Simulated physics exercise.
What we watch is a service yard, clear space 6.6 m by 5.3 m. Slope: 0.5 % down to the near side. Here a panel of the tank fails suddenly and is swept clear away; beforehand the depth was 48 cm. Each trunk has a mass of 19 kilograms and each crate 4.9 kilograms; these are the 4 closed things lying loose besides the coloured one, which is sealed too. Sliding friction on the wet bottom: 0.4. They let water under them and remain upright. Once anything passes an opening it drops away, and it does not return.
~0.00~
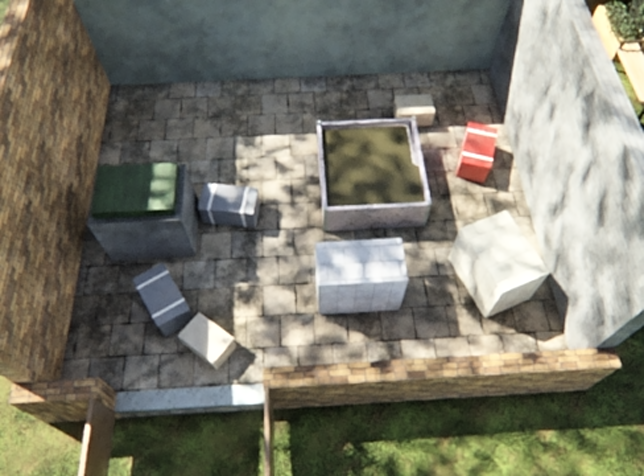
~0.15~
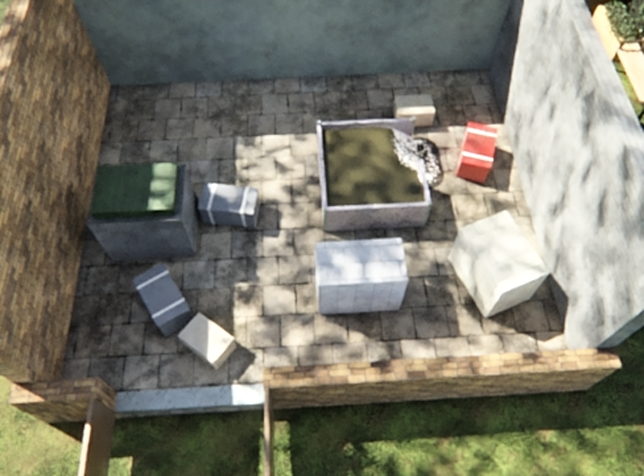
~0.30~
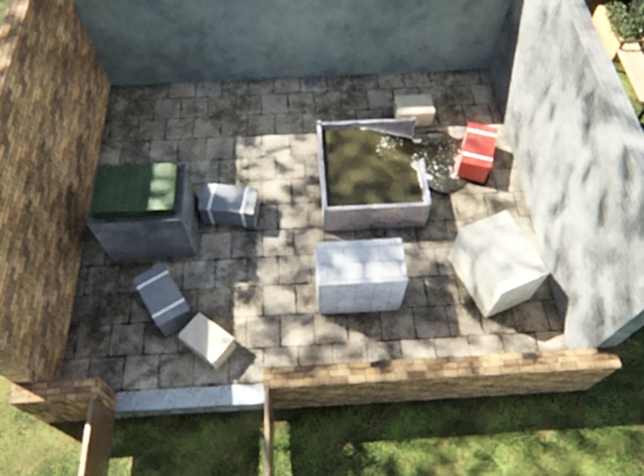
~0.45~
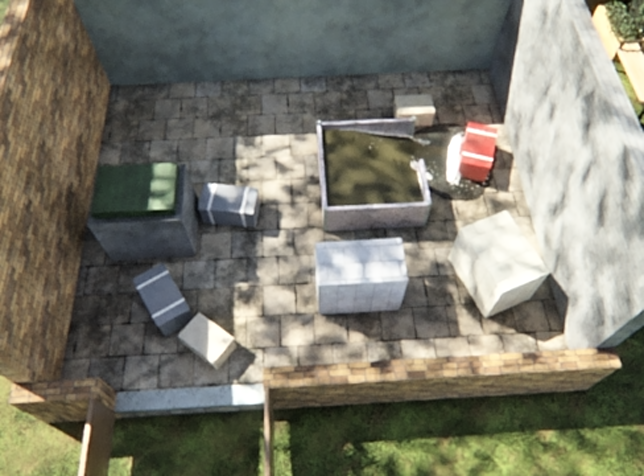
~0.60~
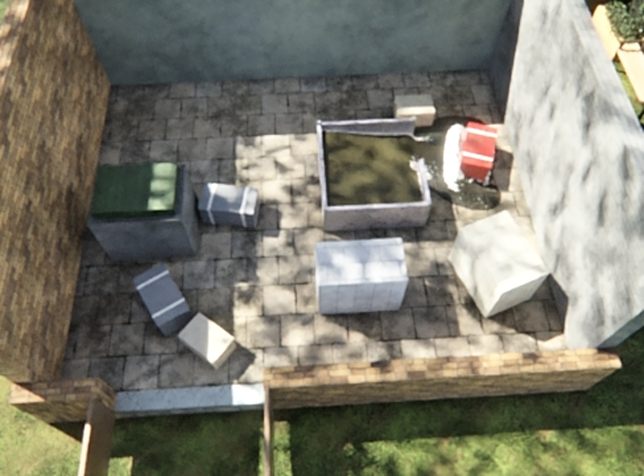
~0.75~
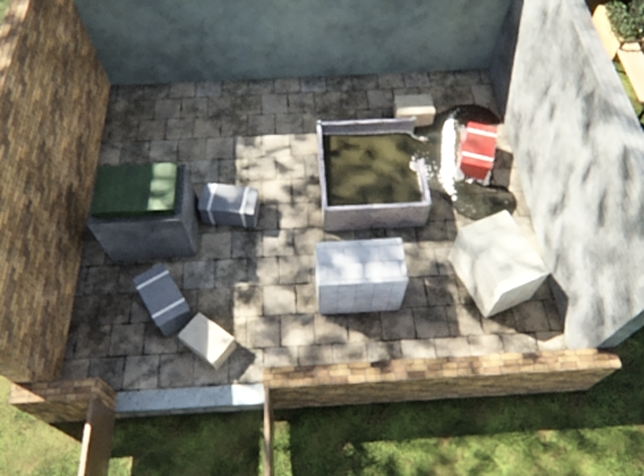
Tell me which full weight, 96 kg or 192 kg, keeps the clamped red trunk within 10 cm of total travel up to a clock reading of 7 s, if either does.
Outcome: Only heavier passes.
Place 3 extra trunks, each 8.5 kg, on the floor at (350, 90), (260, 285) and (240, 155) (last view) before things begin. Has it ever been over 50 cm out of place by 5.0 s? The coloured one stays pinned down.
Each in turn: Further than that, not that far, not that far.
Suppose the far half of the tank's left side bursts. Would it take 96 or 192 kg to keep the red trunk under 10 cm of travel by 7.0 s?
So the lighter pick works.
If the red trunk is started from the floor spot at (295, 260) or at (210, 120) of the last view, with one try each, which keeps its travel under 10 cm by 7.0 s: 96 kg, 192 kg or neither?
One by one: Lighter mass suffices; lighter mass suffices.
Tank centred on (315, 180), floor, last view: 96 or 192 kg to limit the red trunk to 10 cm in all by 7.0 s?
Result, then: Lighter one suffices.
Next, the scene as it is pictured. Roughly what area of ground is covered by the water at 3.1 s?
Roughly 13 m2.
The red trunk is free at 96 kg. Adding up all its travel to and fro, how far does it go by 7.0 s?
It covers about 40 cm altogether.
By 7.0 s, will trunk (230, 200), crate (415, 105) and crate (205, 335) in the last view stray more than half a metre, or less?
Taking them in order: Within the mark, beyond the mark, within the mark.
After 1.4 s the red trunk would be 33 cm from its start with 96 kg and 0 cm from its start with 192 kg; 12 cm of water round it then.
After 3.1 s the red trunk would be 42 cm from its start with 96 kg and 0 cm from its start with 192 kg; 8 cm of water round it then.
After 4.9 s the red trunk would be 42 cm from its start with 96 kg and 0 cm from its start with 192 kg; 7 cm of water round it then.
After 7.0 s the red trunk would be 42 cm from its start with 96 kg and 0 cm from its start with 192 kg; 6 cm of water round it then.
